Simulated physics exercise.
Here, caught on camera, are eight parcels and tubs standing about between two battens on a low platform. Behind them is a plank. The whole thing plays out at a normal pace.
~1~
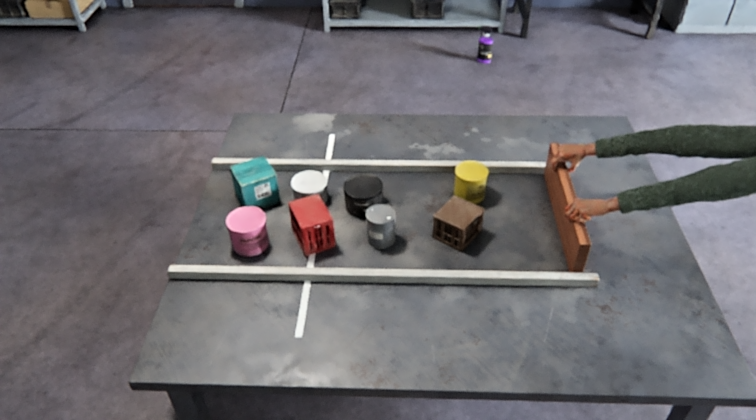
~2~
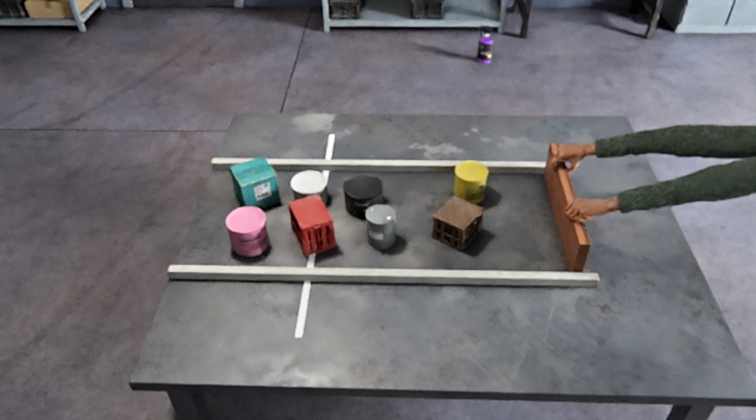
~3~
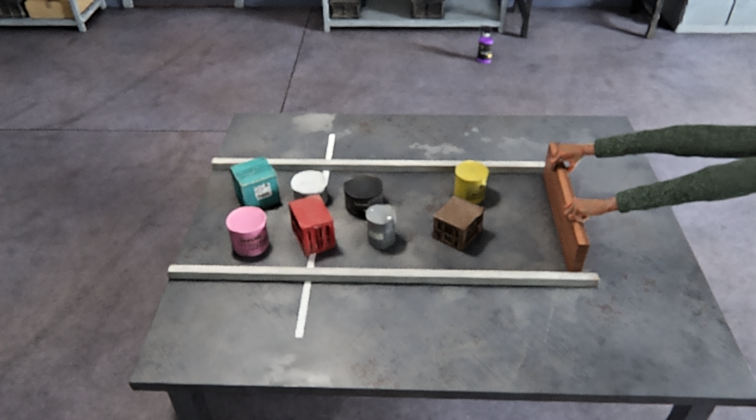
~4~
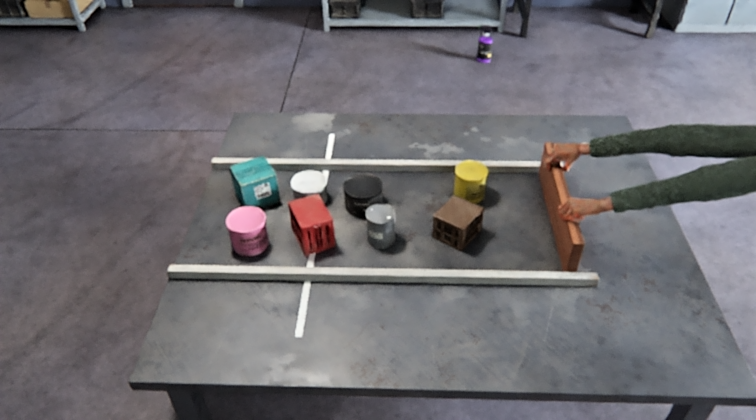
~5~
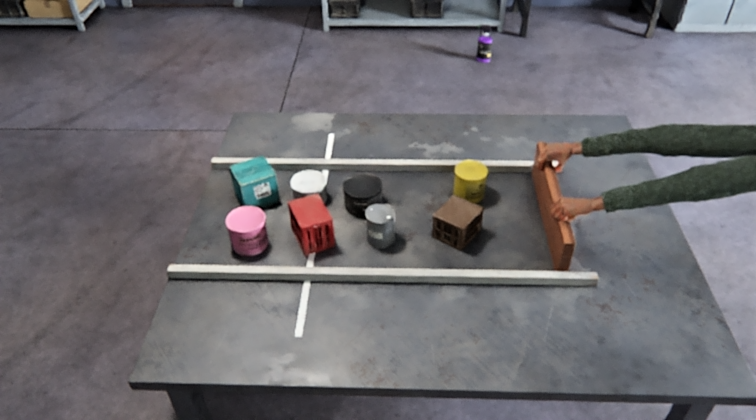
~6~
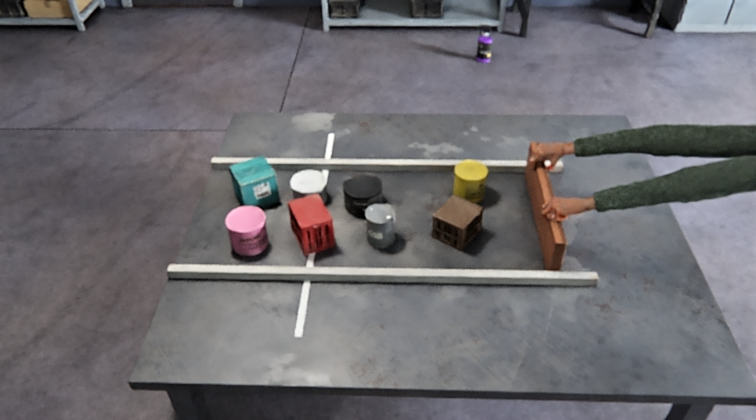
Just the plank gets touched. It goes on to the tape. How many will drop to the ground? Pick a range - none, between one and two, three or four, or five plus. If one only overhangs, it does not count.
Range: None.
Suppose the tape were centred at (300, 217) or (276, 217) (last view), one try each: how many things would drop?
Respectively 1 and 2.
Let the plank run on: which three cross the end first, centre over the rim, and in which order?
First the pink pail, then the turquoise parcel, then the red crate.
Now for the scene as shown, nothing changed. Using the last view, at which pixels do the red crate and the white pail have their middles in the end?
Around (233, 226), then around (274, 188).
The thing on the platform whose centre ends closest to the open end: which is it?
It's the pink pail.
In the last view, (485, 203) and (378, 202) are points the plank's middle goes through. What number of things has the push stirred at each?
The count is 1 at the first point and 5 at the second.
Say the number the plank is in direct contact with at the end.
Result: 3 in all.
Early on, none off yet; turquoise parcel at rest near (255, 184); pink pail at rest near (248, 231); white pail at rest near (309, 190).
Finally, the number that fall off is zero.
